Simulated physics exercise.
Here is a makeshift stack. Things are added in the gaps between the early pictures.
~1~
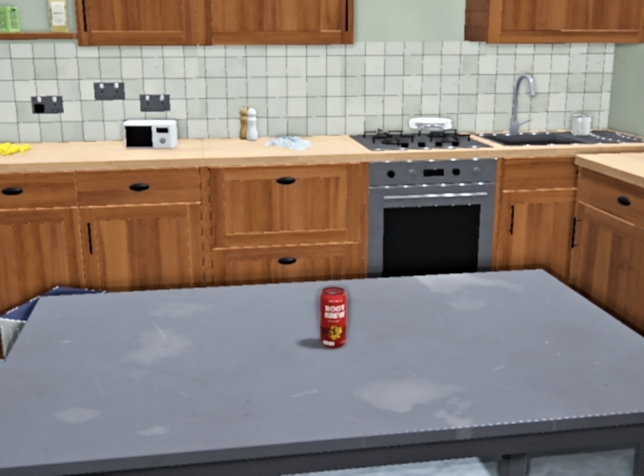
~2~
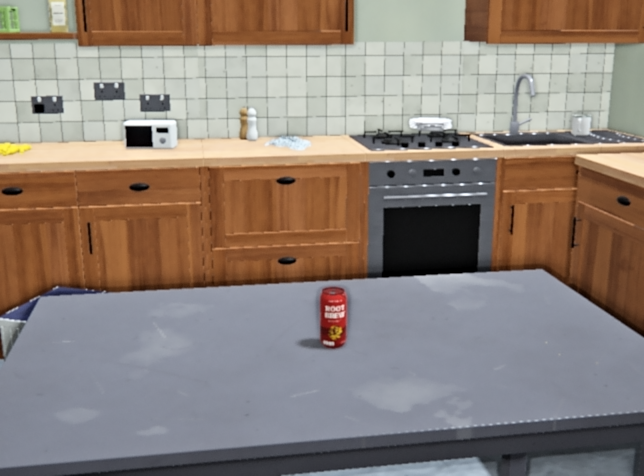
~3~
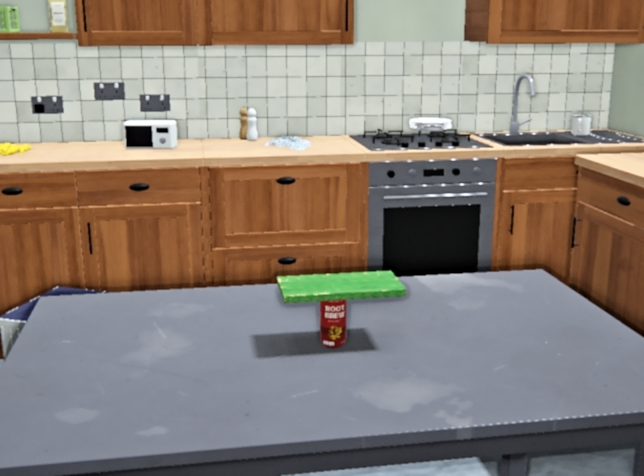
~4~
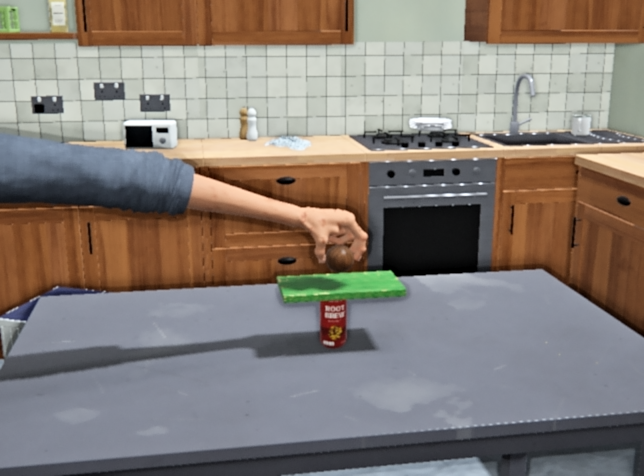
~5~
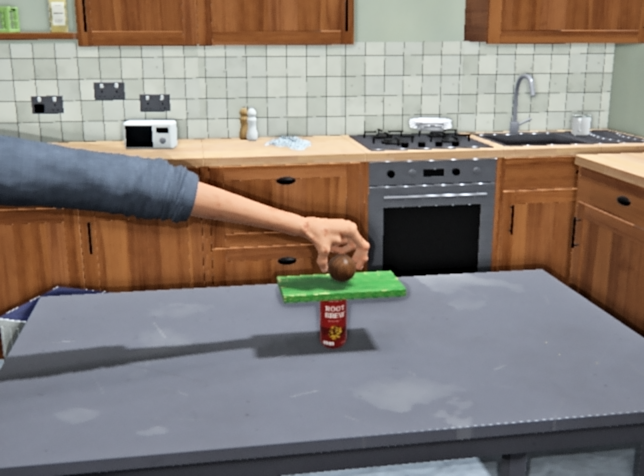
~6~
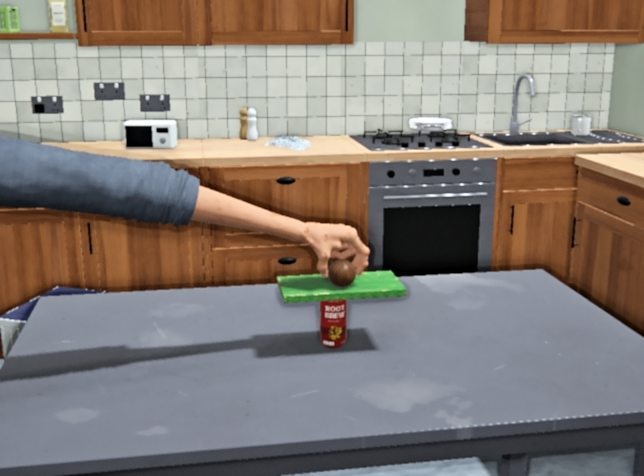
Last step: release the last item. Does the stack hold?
It is going to remain upright.
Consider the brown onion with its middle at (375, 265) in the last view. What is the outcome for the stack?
Outcome: Collapse.
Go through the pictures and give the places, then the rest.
In the first frame, the last thing is not in view yet; red can (333, 318).
In the second frame, the last thing is not in view yet; red can (333, 318).
In the third frame, the last thing is not in view yet; red can (333, 318).
In the fourth frame, on its way; brown onion (340, 259); red can (333, 318).
In the fifth frame, on its way; brown onion (342, 268); red can (333, 318).
In the sixth frame, in place under the hand; brown onion (342, 273); red can (333, 318).
Then, 0.20 s past the last view, nothing moves.
Then, 0.60 s past the last view, brown onion resting near (342, 274).
Finally, all 3 still in place. Final places as the last picture's camera would see them, brown onion near (343, 274). The stack stays up.
